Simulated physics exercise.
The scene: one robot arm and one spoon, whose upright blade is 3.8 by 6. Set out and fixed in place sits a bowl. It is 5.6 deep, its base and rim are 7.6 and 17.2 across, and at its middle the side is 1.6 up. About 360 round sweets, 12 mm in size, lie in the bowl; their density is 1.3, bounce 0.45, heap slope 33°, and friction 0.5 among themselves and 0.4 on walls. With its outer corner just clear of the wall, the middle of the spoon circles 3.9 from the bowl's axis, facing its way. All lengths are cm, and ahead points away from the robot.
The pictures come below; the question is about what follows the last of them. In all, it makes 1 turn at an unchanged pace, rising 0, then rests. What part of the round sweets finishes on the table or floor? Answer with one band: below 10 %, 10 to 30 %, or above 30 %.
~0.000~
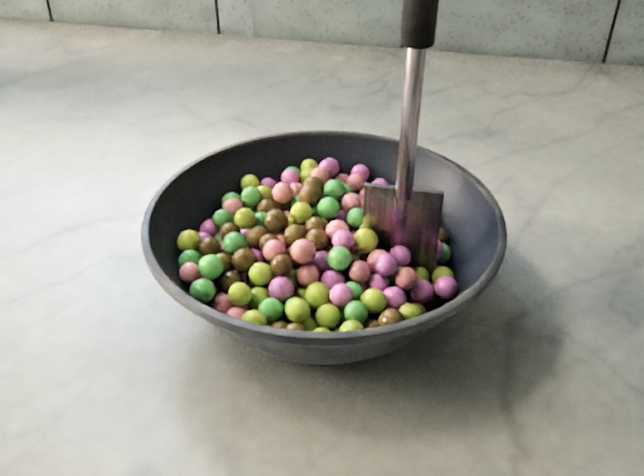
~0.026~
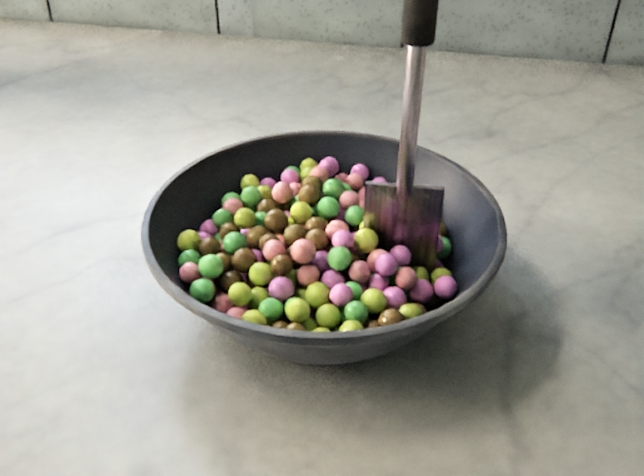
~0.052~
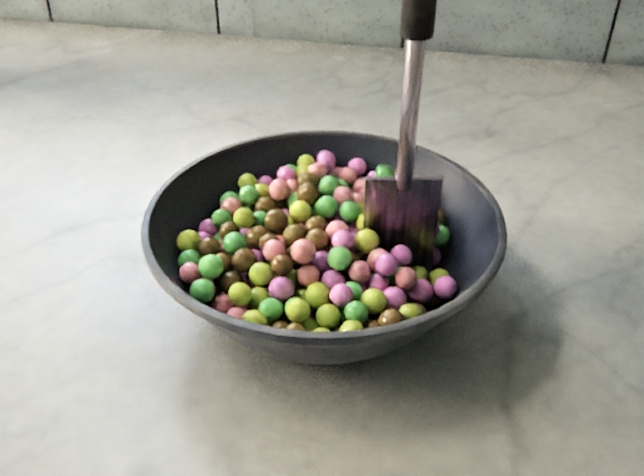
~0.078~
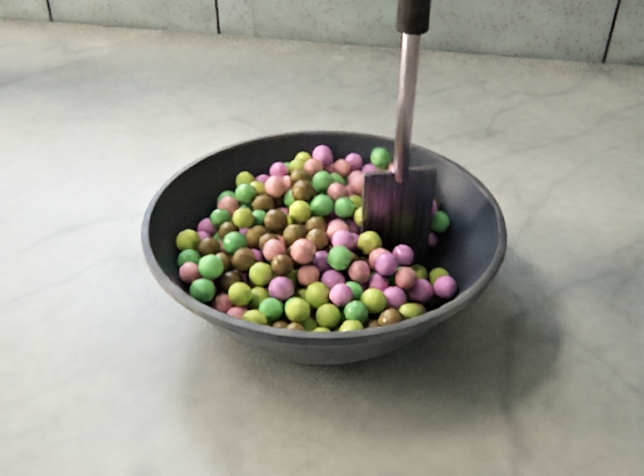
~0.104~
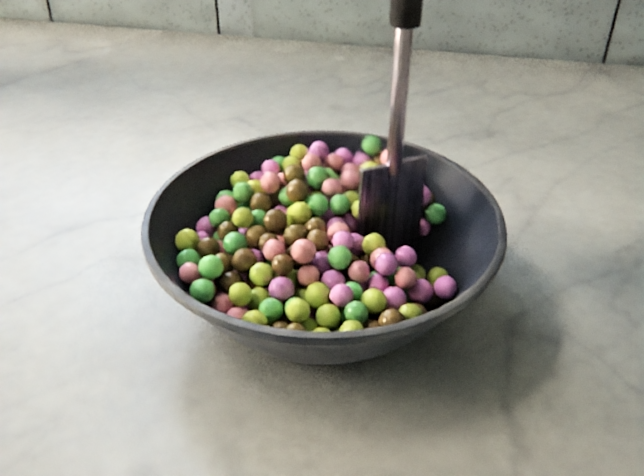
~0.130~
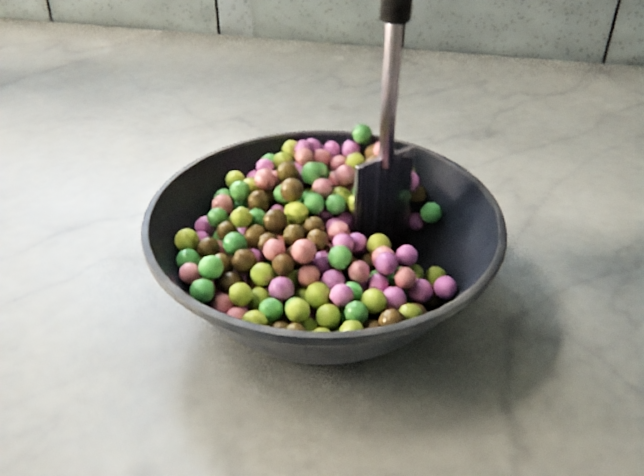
10 to 30 %.
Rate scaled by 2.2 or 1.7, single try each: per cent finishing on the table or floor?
It would be about 45 and 35 percent respectively.
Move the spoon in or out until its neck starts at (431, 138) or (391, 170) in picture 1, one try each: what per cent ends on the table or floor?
25 and 15 per cent.
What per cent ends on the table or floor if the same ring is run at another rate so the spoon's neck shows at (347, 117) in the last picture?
Roughly 35 percent of it.
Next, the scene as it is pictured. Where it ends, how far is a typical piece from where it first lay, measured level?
My guess is close to 8 centimetres.
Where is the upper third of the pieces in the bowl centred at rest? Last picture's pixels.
Somewhere close to (404, 202).
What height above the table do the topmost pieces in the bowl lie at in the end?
About 7.0 cm.
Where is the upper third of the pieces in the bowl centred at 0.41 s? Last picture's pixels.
Centre estimate: Approx. (218, 228) px.
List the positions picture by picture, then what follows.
The spoon neck at (407, 160), 0° round; upper third of the load around (314, 239), from x 190 to 445, top at y 170; 362 in the bowl, in the first frame.
The spoon neck at (407, 157), 4° round; upper third of the load around (316, 235), from x 190 to 445, top at y 165, in the second frame.
The spoon neck at (407, 150), 14° round; upper third of the load around (316, 227), from x 190 to 445, top at y 160, in the third frame.
The spoon neck at (403, 143), 25° round; upper third of the load around (318, 220), from x 190 to 445, top at y 155, in the fourth frame.
The spoon neck at (396, 136), 36° round; upper third of the load around (316, 213), from x 190 to 445, top at y 145, in the fifth frame.
The spoon neck at (388, 130), 48° round; upper third of the load around (309, 204), from x 185 to 445, top at y 135; 362 in the bowl, in the sixth frame.
After 0.41 s, 169° round, highest piece 8 above the table; 340 in the bowl, 11 on the table or floor, 11 in flight or on the tool.
After 0.69 s, 291° round, highest piece 8 above the table; 298 in the bowl, 55 on the table or floor, 9 in flight or on the tool.
After 1.03 s, 0° round, highest piece 7 above the table; 280 in the bowl, 82 on the table or floor.
After 1.73 s, 0° round, highest piece 7 above the table; 280 in the bowl, 82 on the table or floor.
In the end, 280 in the bowl, 82 on the table or floor. That is 23 % on the table or floor.
